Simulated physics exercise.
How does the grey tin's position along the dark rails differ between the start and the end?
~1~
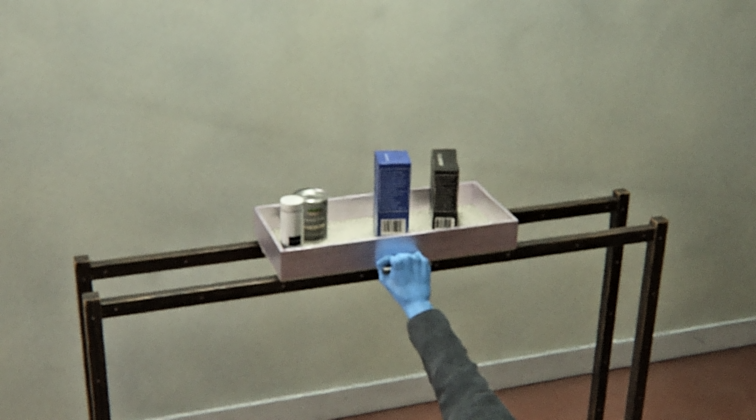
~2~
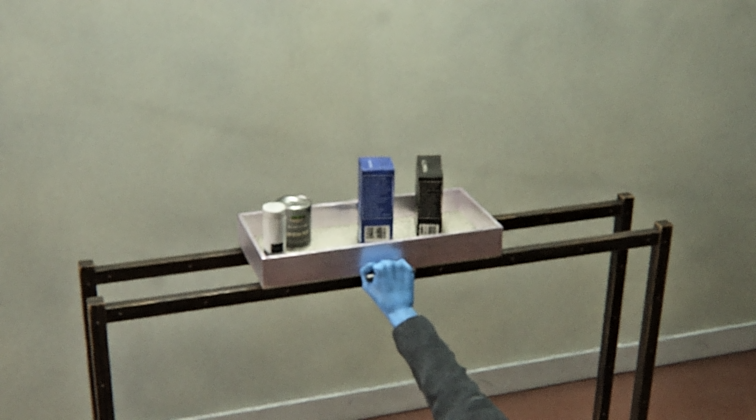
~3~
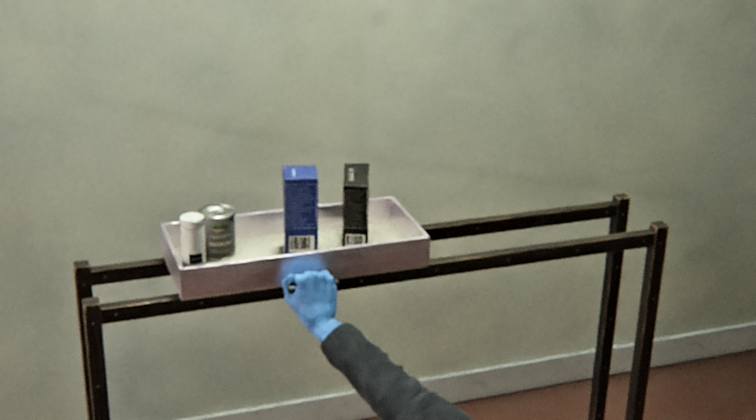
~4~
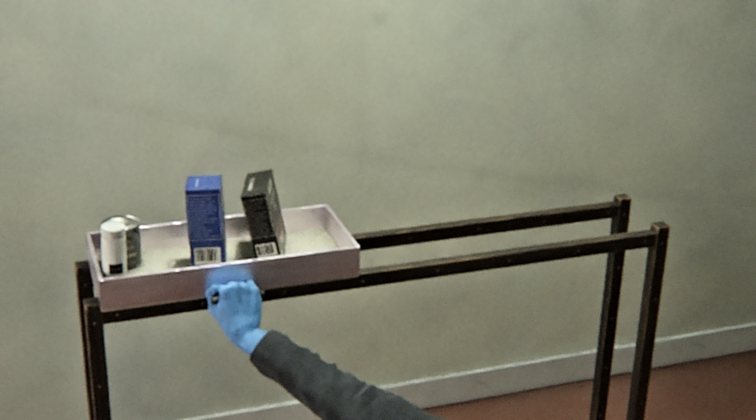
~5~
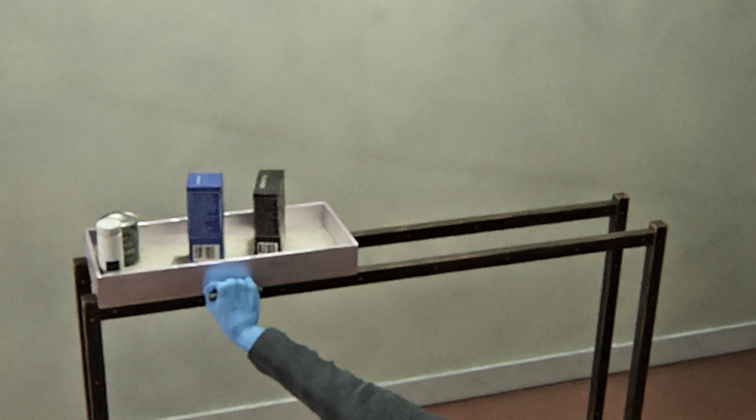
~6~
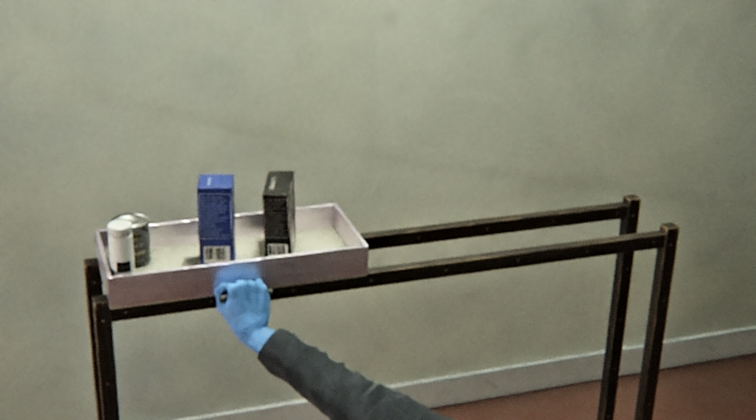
At the start the grey tin is well in from the left end of the rails, and at the end it is farther left, close to that left end. It is still upright on the tray beside the white shaker.
